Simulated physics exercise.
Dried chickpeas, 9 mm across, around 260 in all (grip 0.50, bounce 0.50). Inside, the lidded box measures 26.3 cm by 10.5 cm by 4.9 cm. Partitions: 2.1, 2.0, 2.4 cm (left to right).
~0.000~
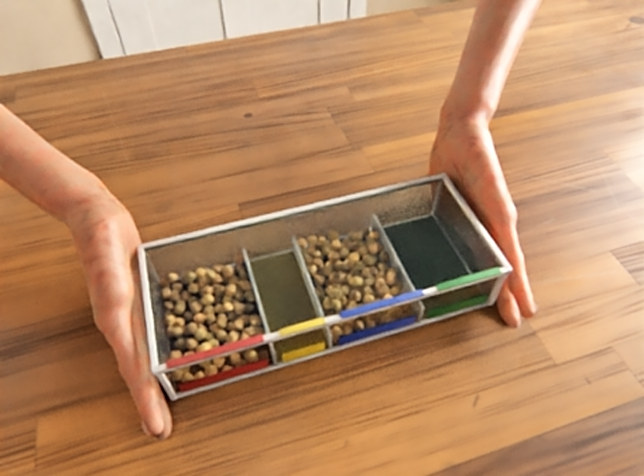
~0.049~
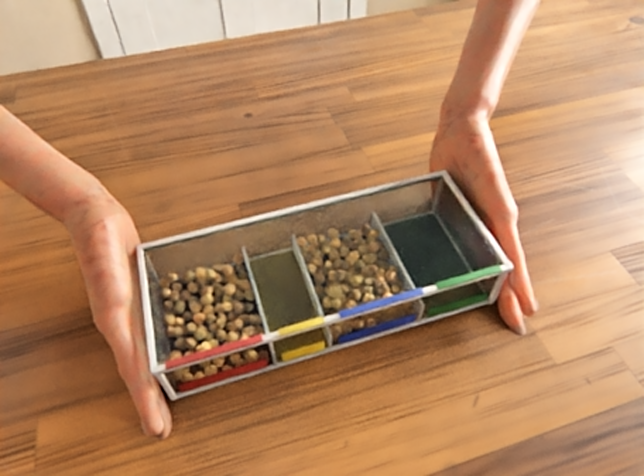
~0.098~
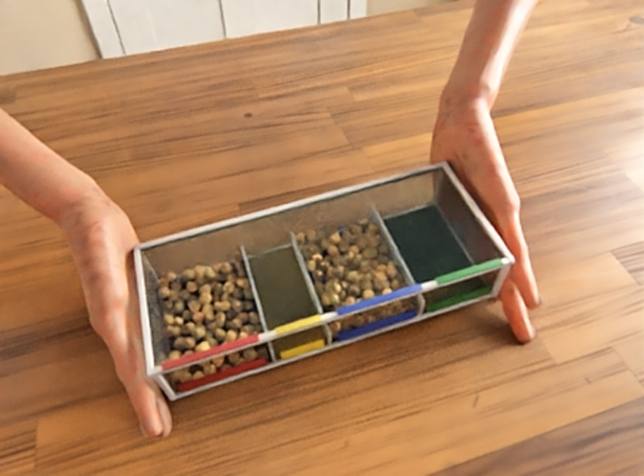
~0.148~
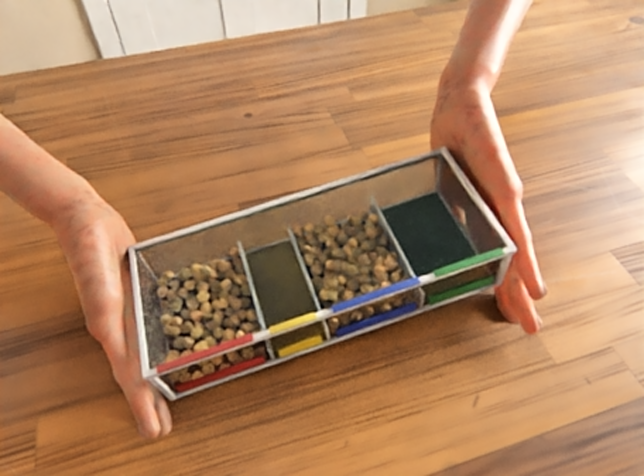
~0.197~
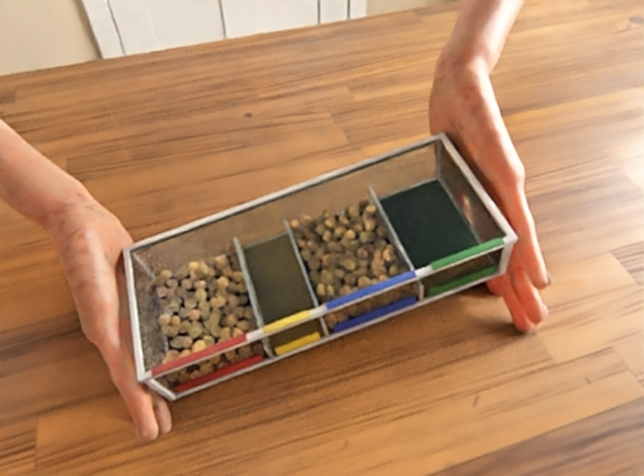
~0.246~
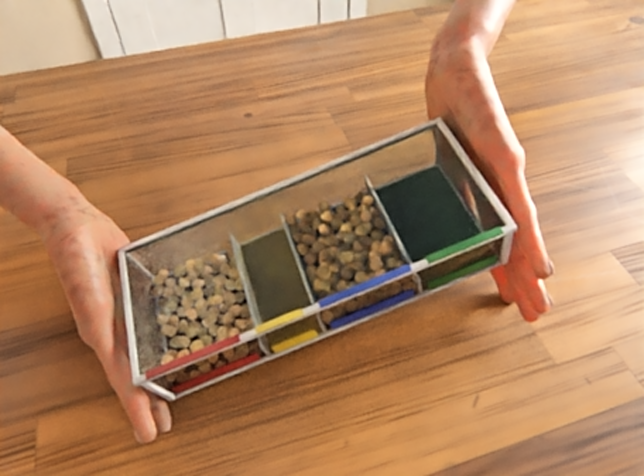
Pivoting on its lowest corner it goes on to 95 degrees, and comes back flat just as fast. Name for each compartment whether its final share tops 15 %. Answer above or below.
Red above, blue below, green below, yellow below.
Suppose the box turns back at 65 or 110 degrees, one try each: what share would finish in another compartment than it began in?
Some 20 and 60 per cent.
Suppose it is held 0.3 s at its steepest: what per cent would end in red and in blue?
In that case red 95, blue 5.
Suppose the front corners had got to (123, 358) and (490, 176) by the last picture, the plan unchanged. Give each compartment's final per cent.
Red 90, blue 5, green 0, yellow 10.
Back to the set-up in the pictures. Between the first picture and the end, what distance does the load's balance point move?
About 7.5 cm.
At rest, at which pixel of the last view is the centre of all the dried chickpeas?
At about (202, 334).
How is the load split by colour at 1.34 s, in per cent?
Red 60; blue 40; green 0; yellow 5.
After 1.34 s, tilt 95 degrees; red 60 %, blue 40 %, yellow 5 %.
Then, at 2.08 s, tilt 43 degrees; red 90 %, blue 5 %.
After 2.84 s, tilt 0 degrees; red 90 %, blue 5 %, yellow 5 %.
At rest (3.1 s), red 90 %, blue 5 %, green 0 %, yellow 5 %.
